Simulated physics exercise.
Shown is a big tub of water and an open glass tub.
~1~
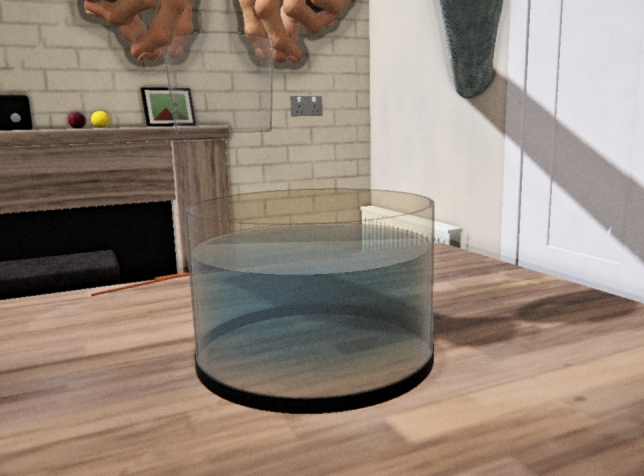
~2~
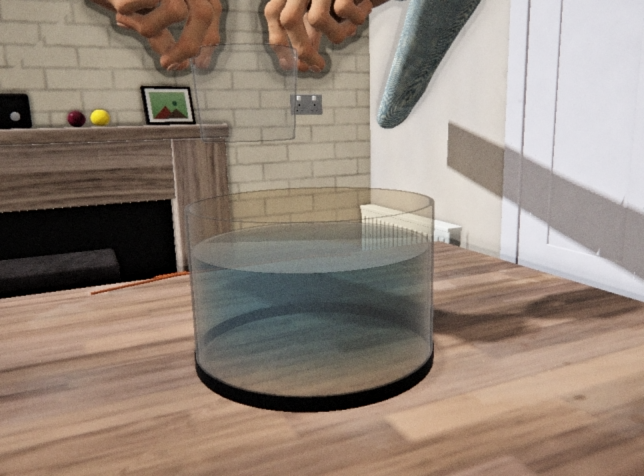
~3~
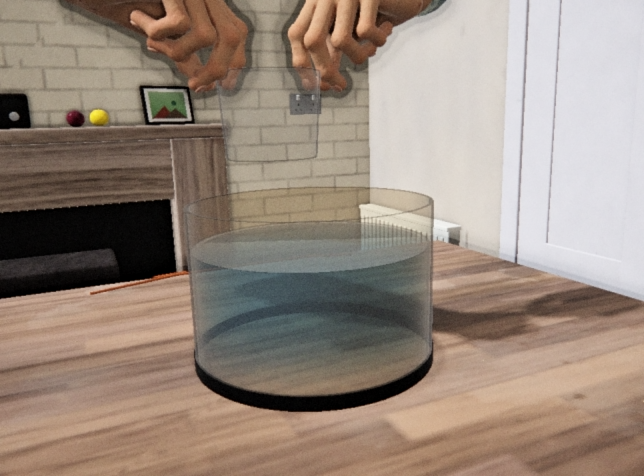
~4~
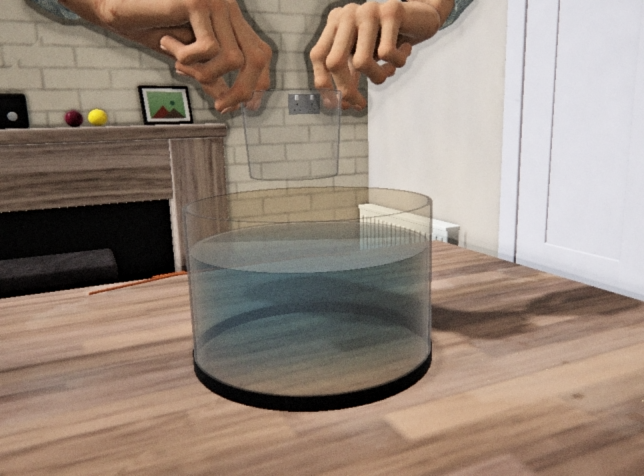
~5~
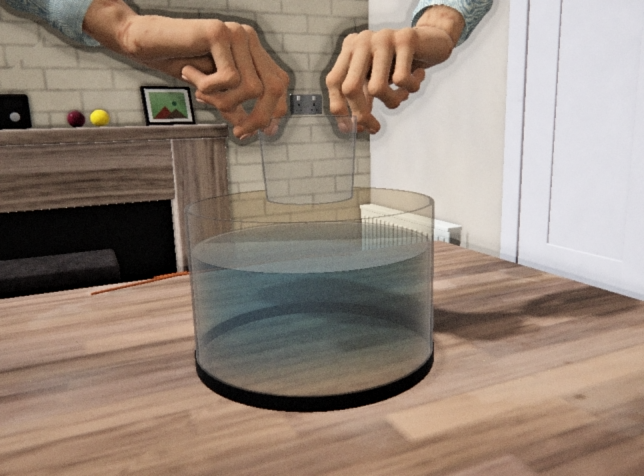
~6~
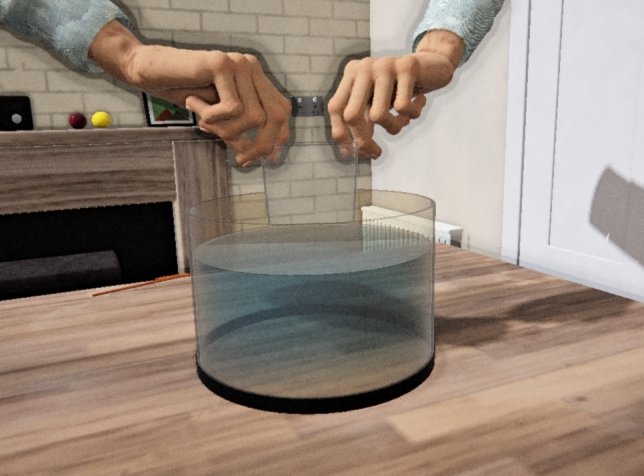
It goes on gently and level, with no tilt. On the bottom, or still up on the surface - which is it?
Up on the surface.
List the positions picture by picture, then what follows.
Tub (221, 84) empty; above the big tub, in the first picture.
Tub (246, 93) empty; coming down, in the second picture.
Tub (270, 113) empty; lower, in the third picture.
Tub (292, 132) empty; lower still, in the fourth picture.
Tub (308, 155) empty; close to the surface, in the fifth picture.
Tub (310, 181) empty; just over the surface, in the sixth picture.
Shortly, the tub dips into the water.
Then, it bobs and steadies.
At the finish, the tub floats with about half of its side showing.
